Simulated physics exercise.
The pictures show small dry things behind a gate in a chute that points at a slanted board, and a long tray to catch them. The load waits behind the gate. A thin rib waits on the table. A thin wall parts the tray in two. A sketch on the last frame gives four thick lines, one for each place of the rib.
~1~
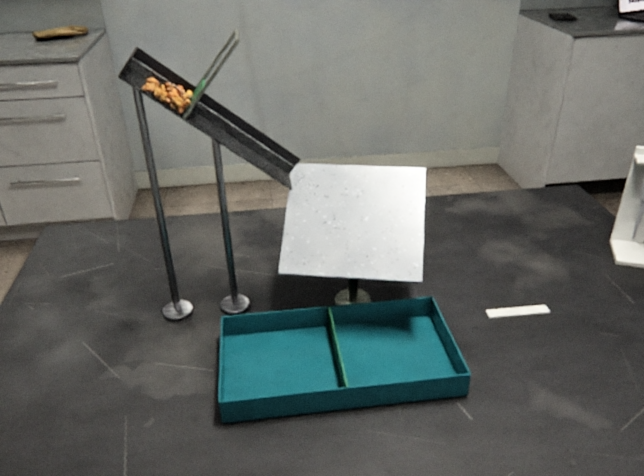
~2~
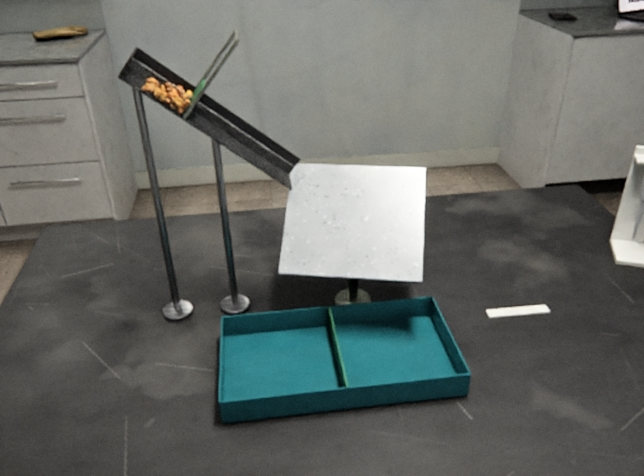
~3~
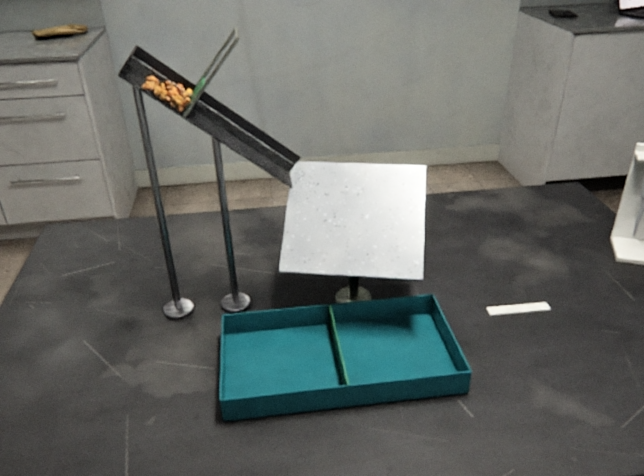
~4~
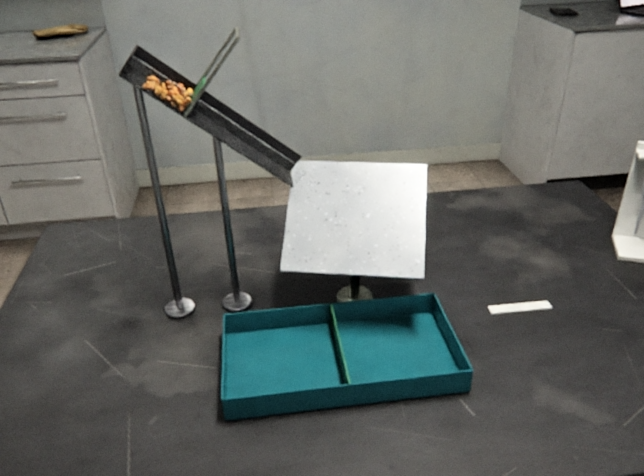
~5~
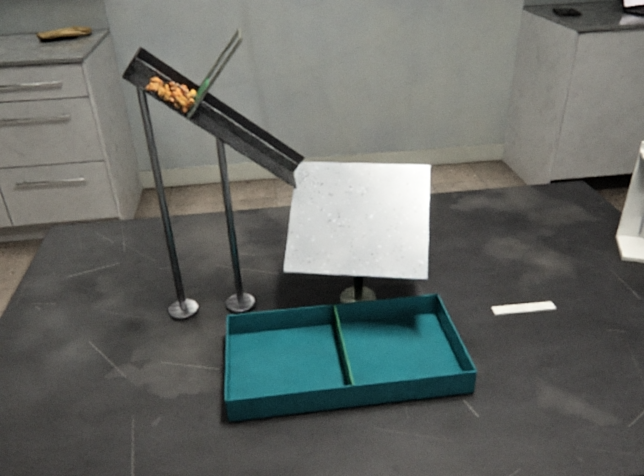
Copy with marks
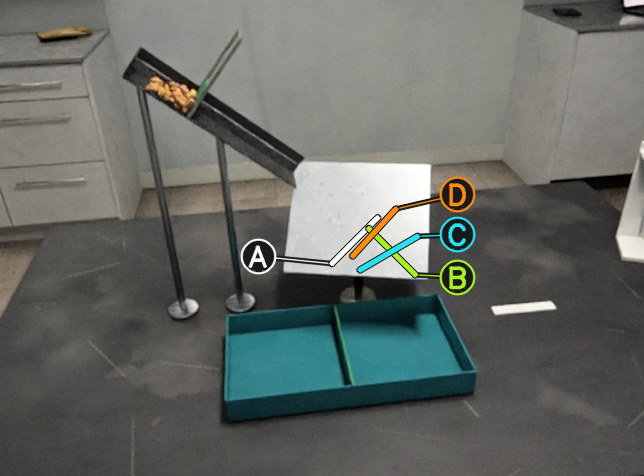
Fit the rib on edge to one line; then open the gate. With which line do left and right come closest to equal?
Take C.
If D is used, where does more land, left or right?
More lands on the left.
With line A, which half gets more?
The left half.
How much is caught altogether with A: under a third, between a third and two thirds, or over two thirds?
Line A gives over two thirds.
On the marked copy, line A from (377, 217) to (331, 263); line B from (368, 228) to (415, 274); line C from (417, 236) to (360, 270); line D from (395, 208) to (352, 256).
If A is chosen, of what is caught, almost all in the left half, about a tenth in the right.
If B is chosen, of what is caught, roughly a quarter in the left half, the larger part in the right.
If C is chosen, of what is caught, roughly half in the left half, roughly half in the right.
If D is chosen, of what is caught, almost all in the left half, about a tenth in the right.
